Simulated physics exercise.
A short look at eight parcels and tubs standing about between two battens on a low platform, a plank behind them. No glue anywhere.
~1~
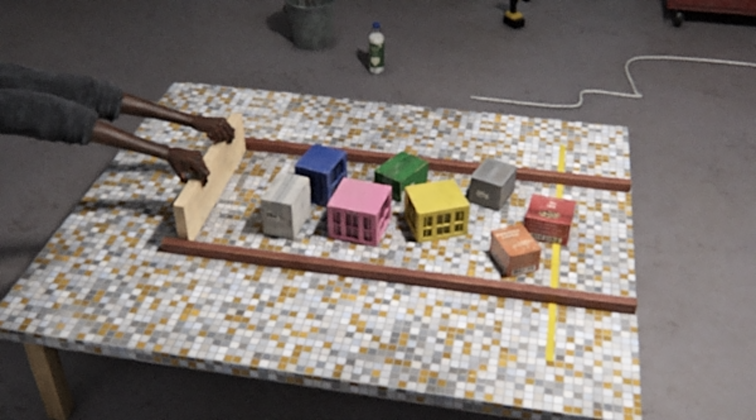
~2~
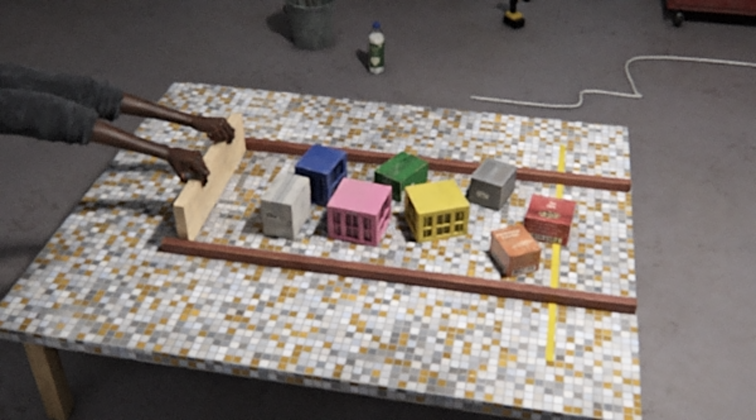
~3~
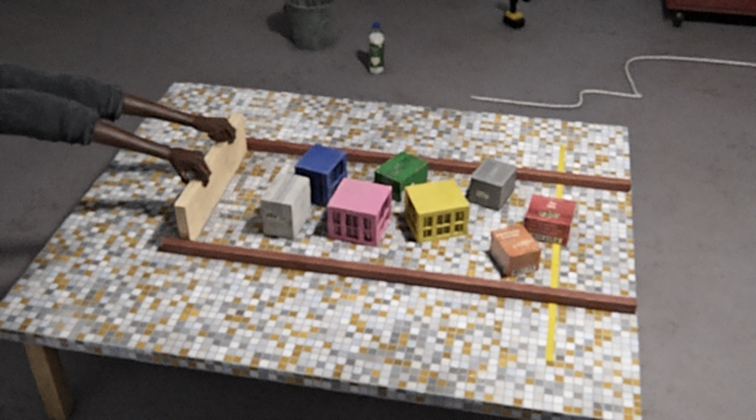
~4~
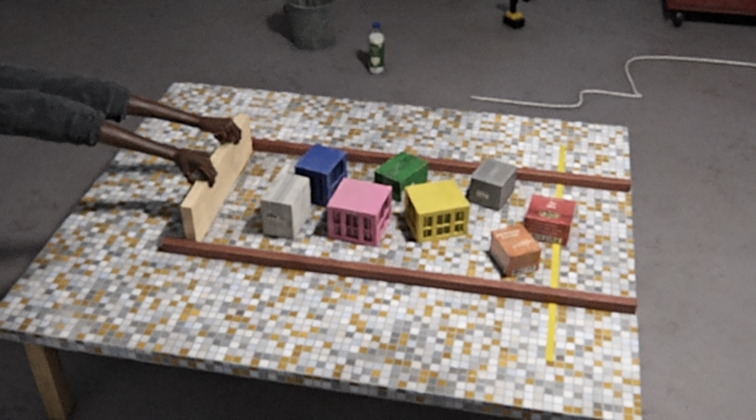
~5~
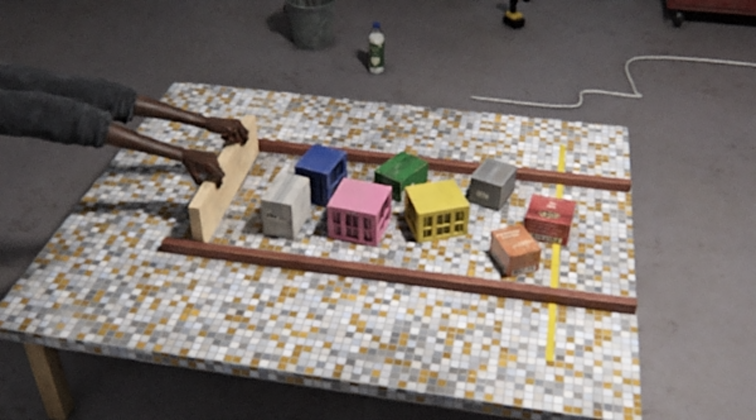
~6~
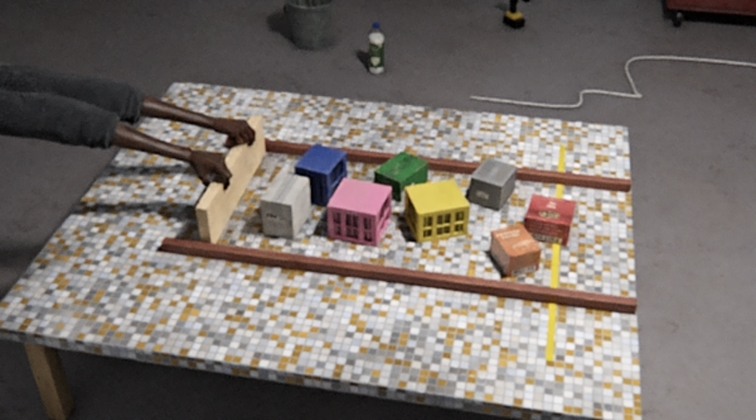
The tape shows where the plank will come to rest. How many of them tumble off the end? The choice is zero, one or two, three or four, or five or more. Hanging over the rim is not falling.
Here the number that fall off is three or four.
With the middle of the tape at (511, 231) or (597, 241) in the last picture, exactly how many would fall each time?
Try by try, 1 and 5.
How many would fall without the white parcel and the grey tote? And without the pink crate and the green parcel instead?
First 2, then 1.
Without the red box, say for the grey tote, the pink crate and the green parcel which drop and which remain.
The grey tote drops off, the pink crate is kept, the green parcel remains up.
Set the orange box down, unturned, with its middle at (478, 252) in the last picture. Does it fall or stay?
From there it remains up.
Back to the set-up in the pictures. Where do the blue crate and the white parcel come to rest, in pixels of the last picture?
The blue crate at (579, 204), the white parcel at (575, 240).
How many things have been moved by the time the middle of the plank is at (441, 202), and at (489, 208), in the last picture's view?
The counts are 8 and 8.
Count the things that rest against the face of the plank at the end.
That makes 2.
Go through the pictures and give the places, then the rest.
Red box (550, 219); orange box (515, 251); grey tote (493, 184); plank (213, 176); tape (557, 236), in the first picture.
Orange box (515, 251); plank (213, 176), in the second picture.
Grey tote (493, 184); green parcel (401, 176), in the third picture.
Red box (550, 219); yellow crate (436, 211), in the fourth picture.
Orange box (515, 251); pink crate (360, 212), in the fifth picture.
Red box (550, 219); orange box (515, 251); grey tote (493, 184); plank (234, 178); tape (557, 236), in the sixth picture.
A little later, none off yet; red box at rest near (550, 219); orange box at rest near (515, 251); grey tote at rest near (493, 184).
When it is over, the number that fall off is three or four; down, yellow crate, grey tote and red box.
